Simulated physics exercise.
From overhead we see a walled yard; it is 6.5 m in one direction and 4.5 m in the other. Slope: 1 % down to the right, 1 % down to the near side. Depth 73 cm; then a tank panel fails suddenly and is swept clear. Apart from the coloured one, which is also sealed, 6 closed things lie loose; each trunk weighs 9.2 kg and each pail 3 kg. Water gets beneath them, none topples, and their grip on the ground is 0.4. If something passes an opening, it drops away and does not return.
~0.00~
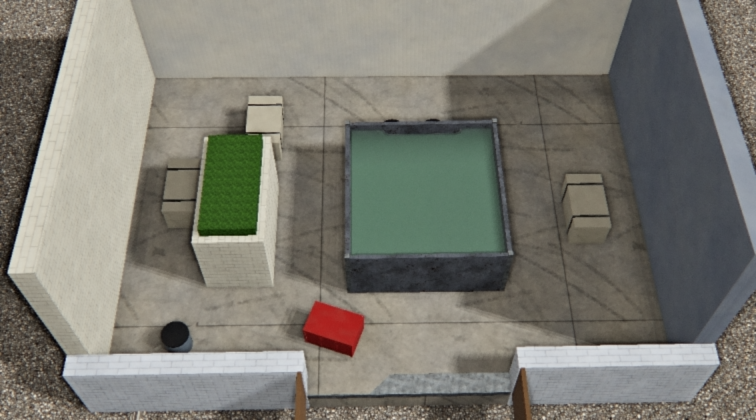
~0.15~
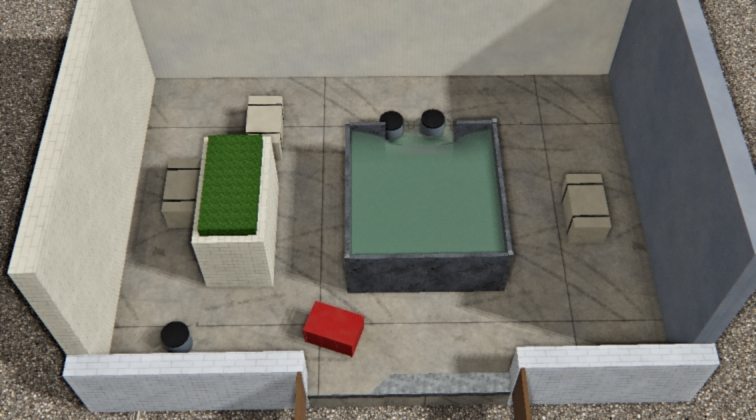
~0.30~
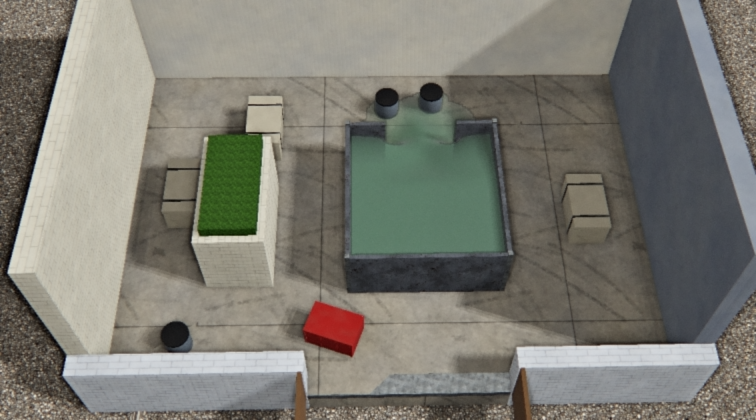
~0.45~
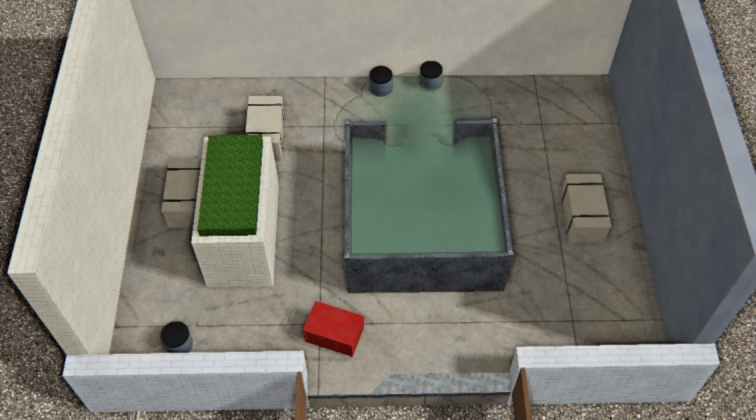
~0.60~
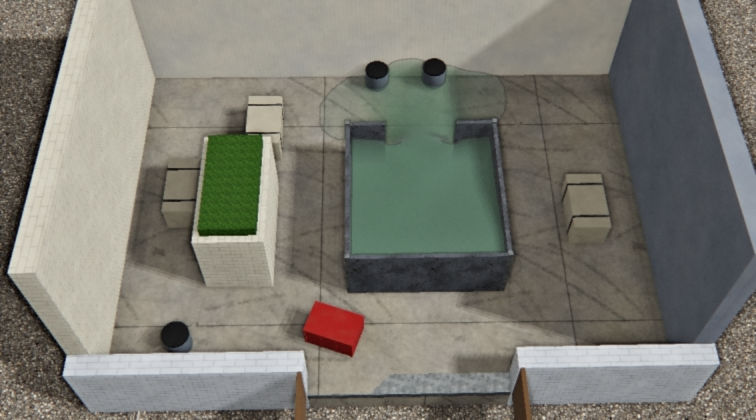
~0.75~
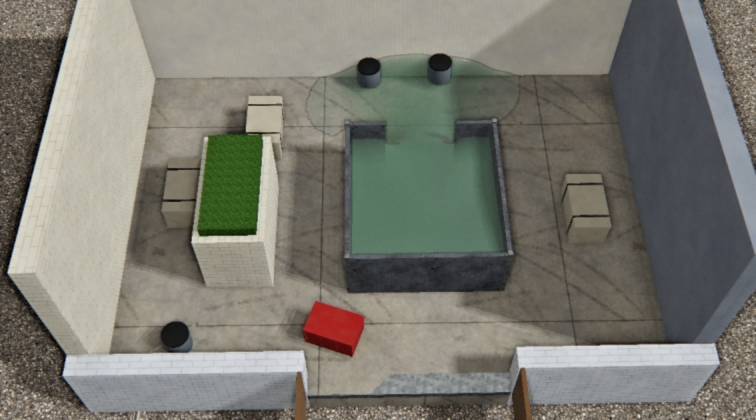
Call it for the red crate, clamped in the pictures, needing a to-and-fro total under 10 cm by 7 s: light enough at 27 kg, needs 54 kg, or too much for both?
Light enough at 27 kg.
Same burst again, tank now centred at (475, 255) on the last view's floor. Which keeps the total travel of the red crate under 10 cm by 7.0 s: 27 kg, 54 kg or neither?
Then the outcome is clear: Even the lighter works.
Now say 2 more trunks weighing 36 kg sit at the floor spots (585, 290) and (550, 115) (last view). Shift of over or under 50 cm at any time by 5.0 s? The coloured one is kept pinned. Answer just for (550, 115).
It is over.
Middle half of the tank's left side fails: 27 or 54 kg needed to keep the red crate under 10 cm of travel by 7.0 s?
Answer: Neither of them.
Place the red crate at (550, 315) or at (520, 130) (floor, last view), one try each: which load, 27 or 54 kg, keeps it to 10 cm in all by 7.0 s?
At the first place you need the bigger mass, and at the second the small mass does it.
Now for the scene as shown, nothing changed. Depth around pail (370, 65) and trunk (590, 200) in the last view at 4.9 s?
First about 11 cm, second about 9 cm.
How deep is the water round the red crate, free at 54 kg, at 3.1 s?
Something like 0 centimetres.
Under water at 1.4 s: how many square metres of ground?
Around 9.5 m2 of it.
After 1.4 s the red crate would be 0 cm from its start with 27 kg and 0 cm from its start with 54 kg; 0 cm of water round it then.
After 3.1 s the red crate would be 0 cm from its start with 27 kg and 0 cm from its start with 54 kg; 0 cm of water round it then.
After 4.9 s the red crate would be 0 cm from its start with 27 kg and 0 cm from its start with 54 kg; 1 cm of water round it then.
After 7.0 s the red crate would be 4 cm from its start with 27 kg and 0 cm from its start with 54 kg; 12 cm of water round it then.
